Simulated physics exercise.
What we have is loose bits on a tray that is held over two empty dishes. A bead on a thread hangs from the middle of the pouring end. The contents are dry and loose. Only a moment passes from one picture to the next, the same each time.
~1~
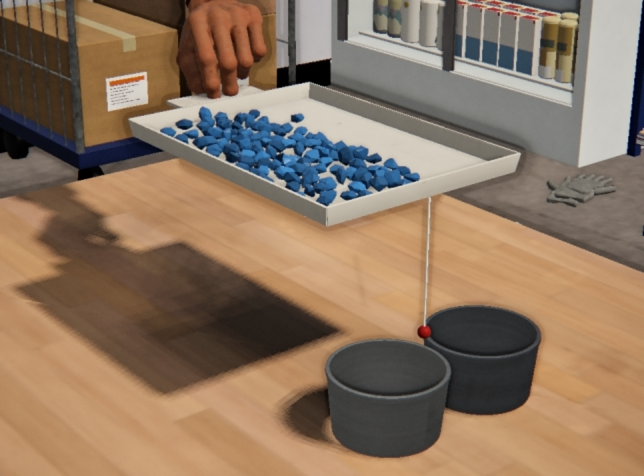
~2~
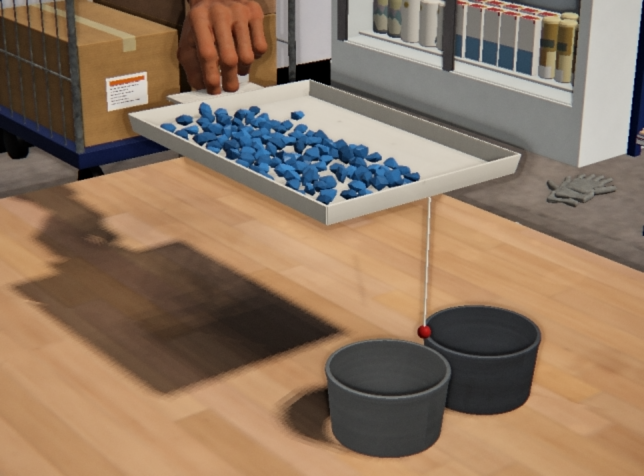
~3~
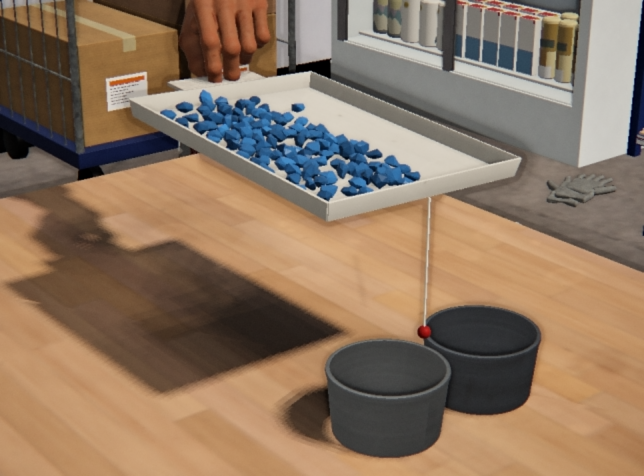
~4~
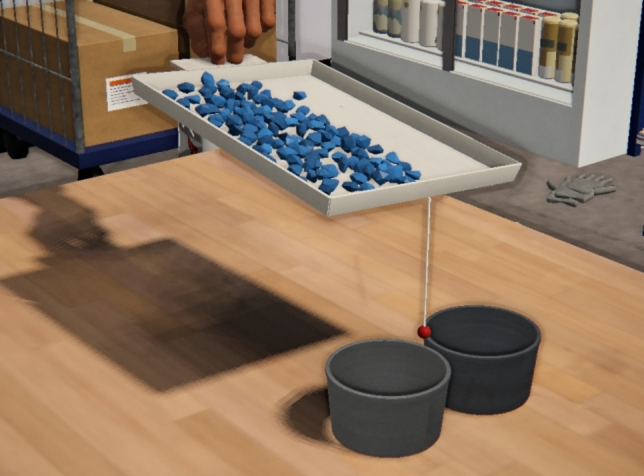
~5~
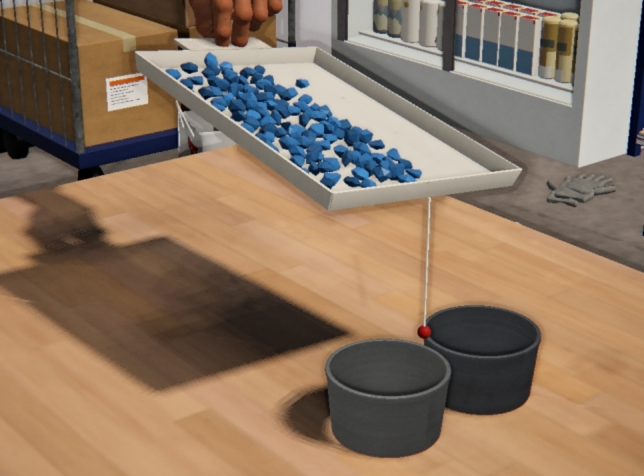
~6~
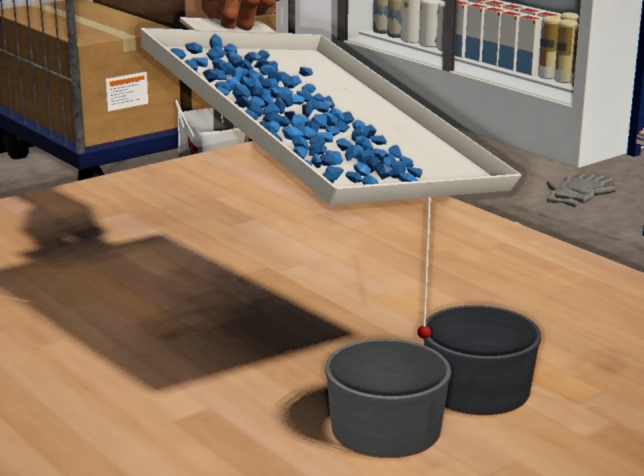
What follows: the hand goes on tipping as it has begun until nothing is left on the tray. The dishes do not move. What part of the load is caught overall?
Caught overall: More than half.
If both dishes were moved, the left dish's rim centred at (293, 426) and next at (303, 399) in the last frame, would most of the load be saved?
In turn: Below a half; less than half.
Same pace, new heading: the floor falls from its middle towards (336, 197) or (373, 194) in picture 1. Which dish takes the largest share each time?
First the left-hand dish, then the dish on the left.
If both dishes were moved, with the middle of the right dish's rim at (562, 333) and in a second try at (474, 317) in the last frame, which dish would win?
In turn: The dish on the right; the right-hand dish.
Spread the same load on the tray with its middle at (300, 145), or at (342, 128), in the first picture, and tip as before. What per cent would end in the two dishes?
The first gives 70 %, the second 70 %.
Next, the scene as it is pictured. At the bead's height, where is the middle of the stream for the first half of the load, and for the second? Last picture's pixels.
At about (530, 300), then at (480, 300).
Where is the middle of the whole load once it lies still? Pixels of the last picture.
Roughly at (494, 373).
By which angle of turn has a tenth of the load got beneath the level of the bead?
Around 70° of tilt.
Soon, tray tipped steeply; most on the tray; a small part in the air.
A while on, tray tipped right over; a small part on the tray; about a third in the right dish; about a third outside both; about a quarter in the air.
Towards the end, tray tipped past a quarter turn; about two thirds in the right dish; about a third outside both.
Finally, tray tipped past a quarter turn; none in the left dish; about two thirds in the right dish; about a third outside both.
